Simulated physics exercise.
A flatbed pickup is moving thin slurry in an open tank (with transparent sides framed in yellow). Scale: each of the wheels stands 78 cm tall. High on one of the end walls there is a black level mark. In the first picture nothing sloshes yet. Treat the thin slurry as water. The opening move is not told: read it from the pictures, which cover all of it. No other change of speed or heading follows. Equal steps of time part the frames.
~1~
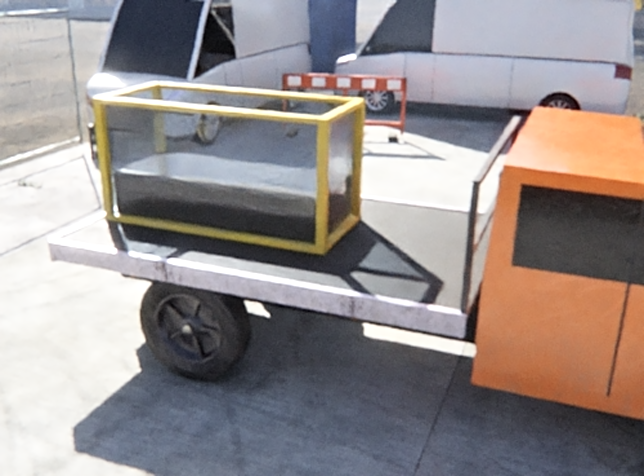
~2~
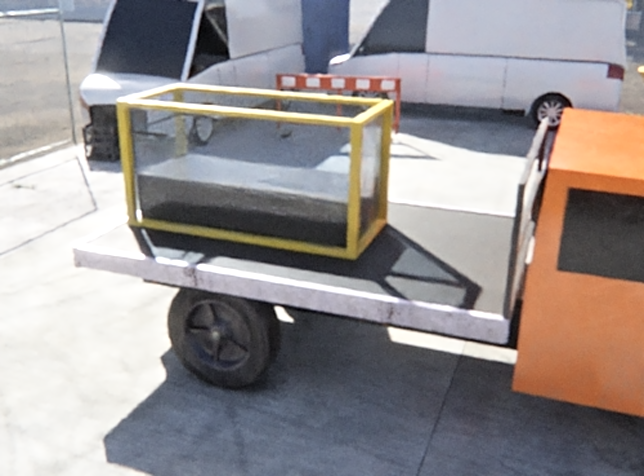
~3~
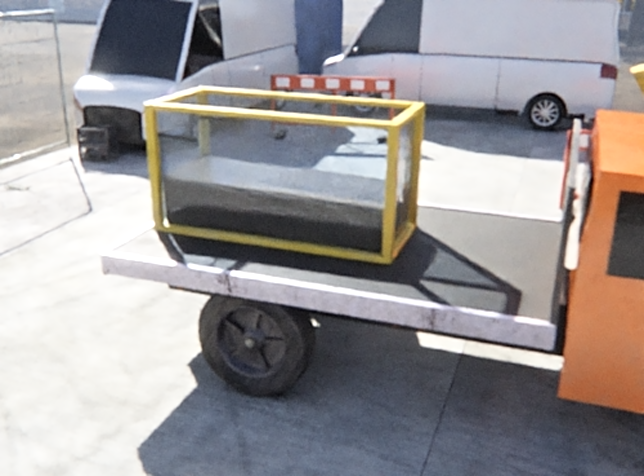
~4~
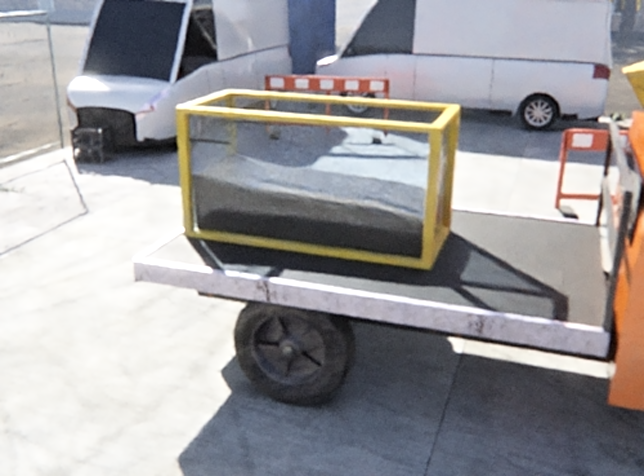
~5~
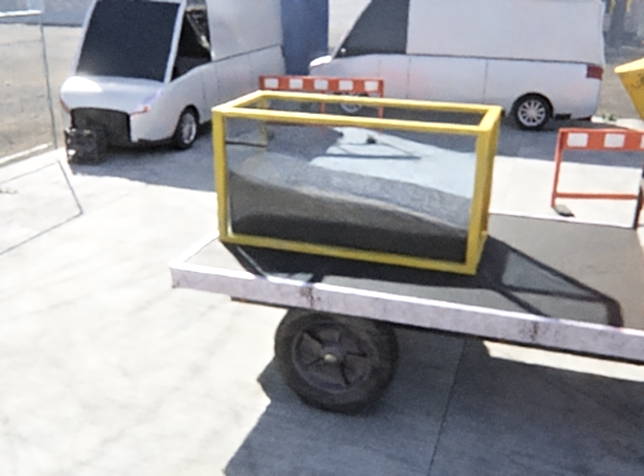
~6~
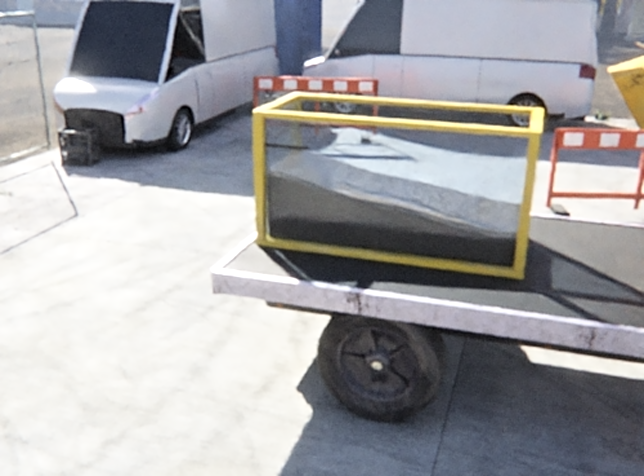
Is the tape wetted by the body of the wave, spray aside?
At that wall the thin slurry never gets that high.
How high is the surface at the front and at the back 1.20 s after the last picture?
About 44 cm in front and 22 cm behind.
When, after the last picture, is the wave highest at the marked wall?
Around 2.0 s.
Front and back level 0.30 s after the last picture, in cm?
About 24 cm in front and 42 cm behind.
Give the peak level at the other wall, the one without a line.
It peaks near 57 cm.
Then, 0.30 s after the last picture, the surface is 24 cm up at the front and 42 cm at the back; nothing has left.
Then, 0.75 s after the last picture, the surface is 37 cm up at the front and 31 cm at the back; nothing has left.
Then, 1.20 s after the last picture, the surface is 44 cm up at the front and 22 cm at the back; nothing has left.
Then, 2.99 s after the last picture, the waves are smaller; the highest at the back wall was 57 cm, at 2.00 s after the last picture, against a line at 64 cm.
